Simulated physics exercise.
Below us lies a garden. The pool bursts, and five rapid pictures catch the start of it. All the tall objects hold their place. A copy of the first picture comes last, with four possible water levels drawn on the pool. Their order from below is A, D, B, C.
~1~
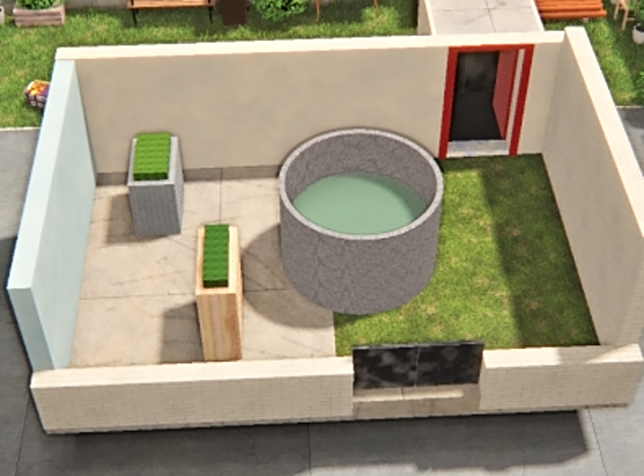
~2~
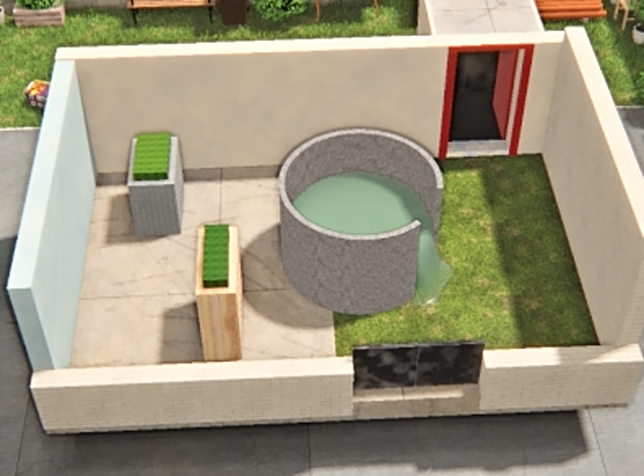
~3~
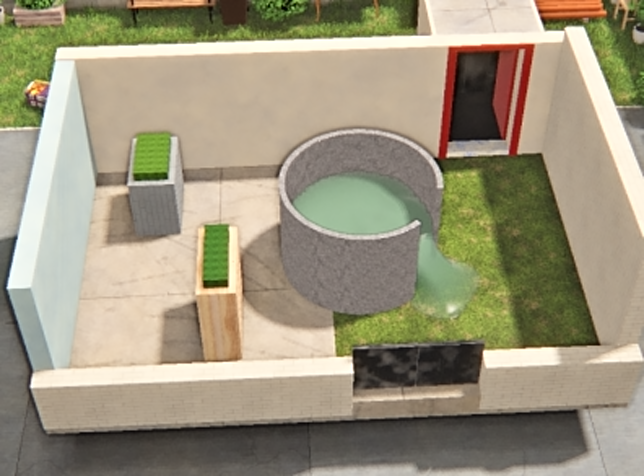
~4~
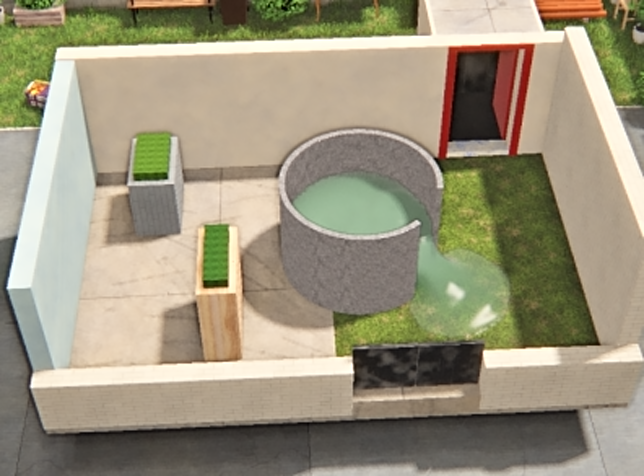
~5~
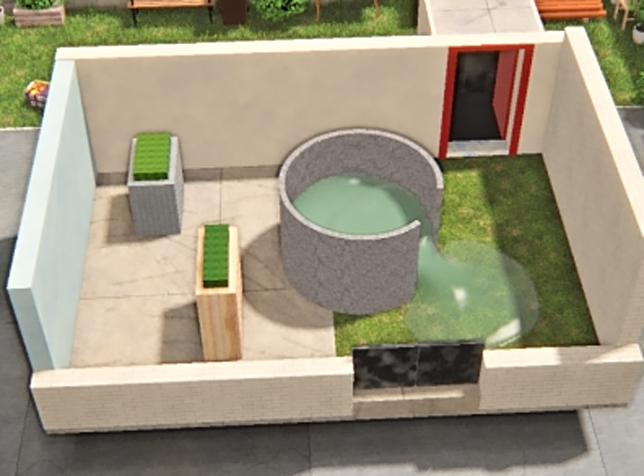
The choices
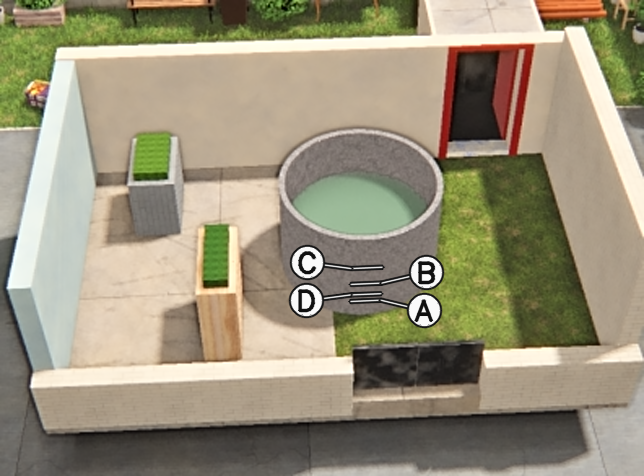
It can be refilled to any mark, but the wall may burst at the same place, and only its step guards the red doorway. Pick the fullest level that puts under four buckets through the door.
I would pick mark B.
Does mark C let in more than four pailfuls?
Yes, that goes wrong.
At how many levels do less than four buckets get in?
Three of them.
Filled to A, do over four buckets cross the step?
No, not at all.
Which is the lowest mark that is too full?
Here it is mark C.
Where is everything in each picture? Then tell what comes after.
Water in the pool at rest, its middle at (360, 219); foot of the red doorway at (477, 156); shut gate at (418, 351), in the first frame.
Front seen at (417, 299), 1 % of the ground wet, in the second frame.
Front seen at (475, 276), 3 % of the ground wet, in the third frame.
Front seen at (501, 310), 6 % of the ground wet, in the fourth frame.
Front seen at (532, 298), 10 % of the ground wet, in the fifth frame.
On the marked copy, A at (365, 300); B at (366, 283); C at (366, 267); D at (365, 294); from the bottom up A, D, B, C.
For mark A, nothing gets over.
For mark B, a bucket or two gets in.
For mark C, about 11 bucketfuls get in.
For mark D, nothing gets over.
